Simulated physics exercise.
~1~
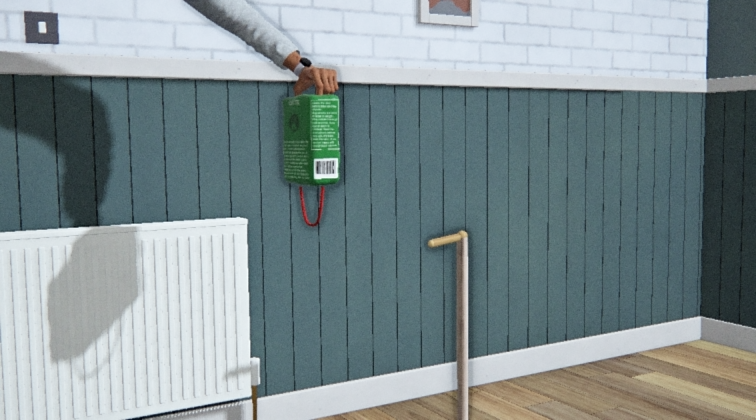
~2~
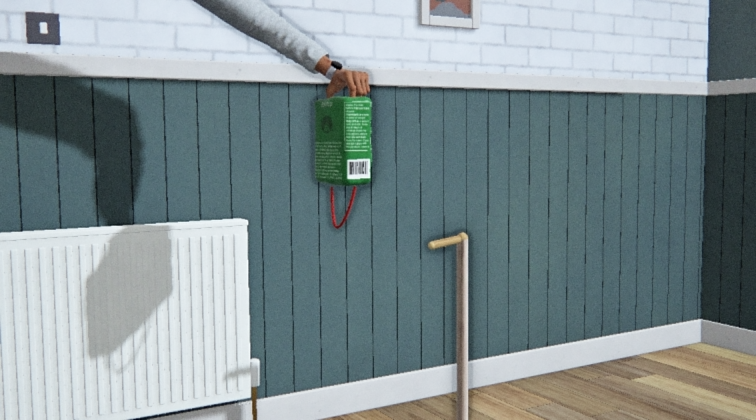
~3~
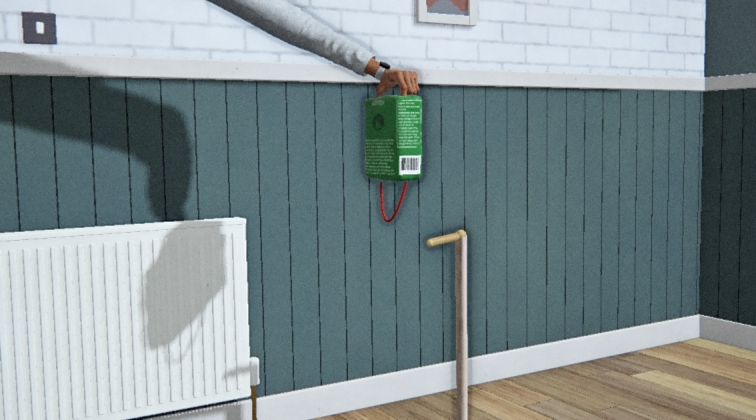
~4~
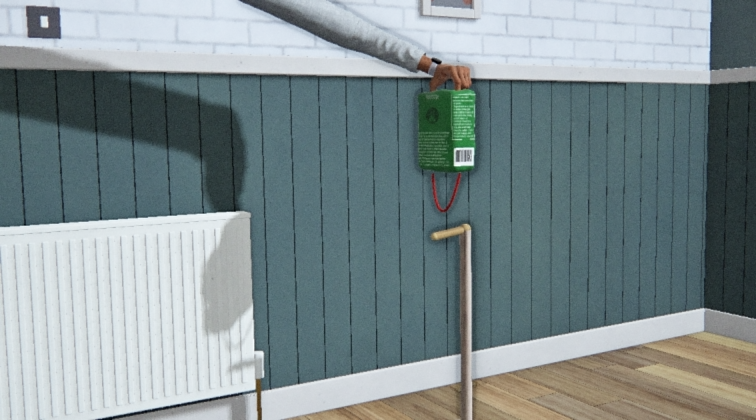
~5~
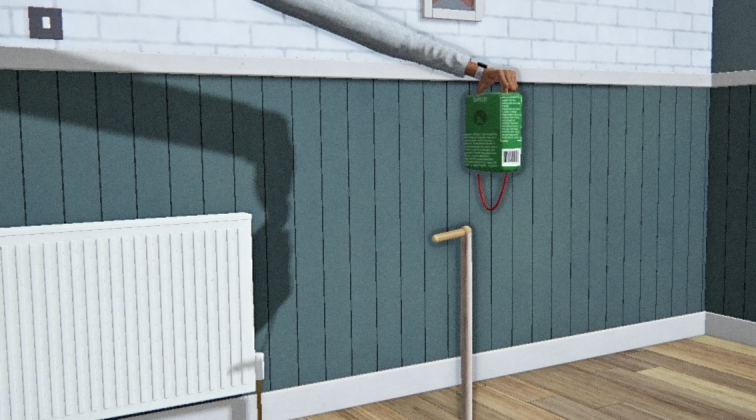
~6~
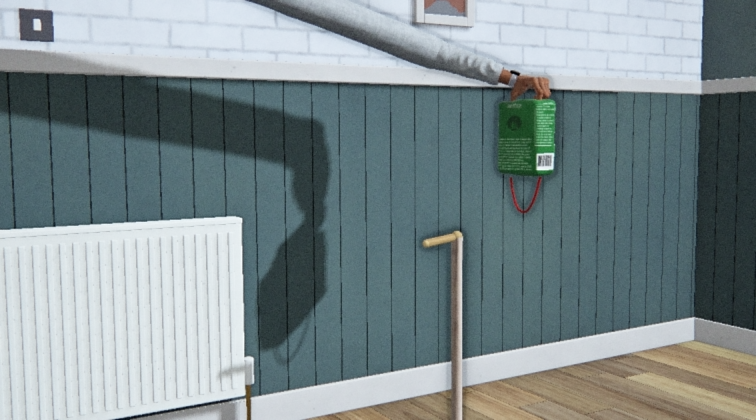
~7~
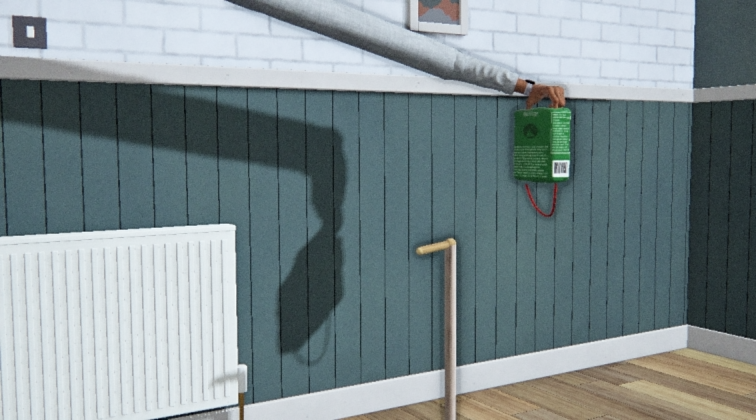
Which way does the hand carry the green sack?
The hand carries the green sack to the right, taking it from the left side of the post to the right side.
At first, a hand reaching in from the upper left holds a green sack upright against a dark panelled wall, with a red loop hanging beneath it. A wooden post with a short peg near its top stands to the right, beyond a white radiator. The hand carries the sack steadily to the right, and the arm's shadow slides along the wall behind. The sack passes above the post, its loop staying clear of the peg. It ends up to the right of the post, still upright in the hand with the loop hanging free.
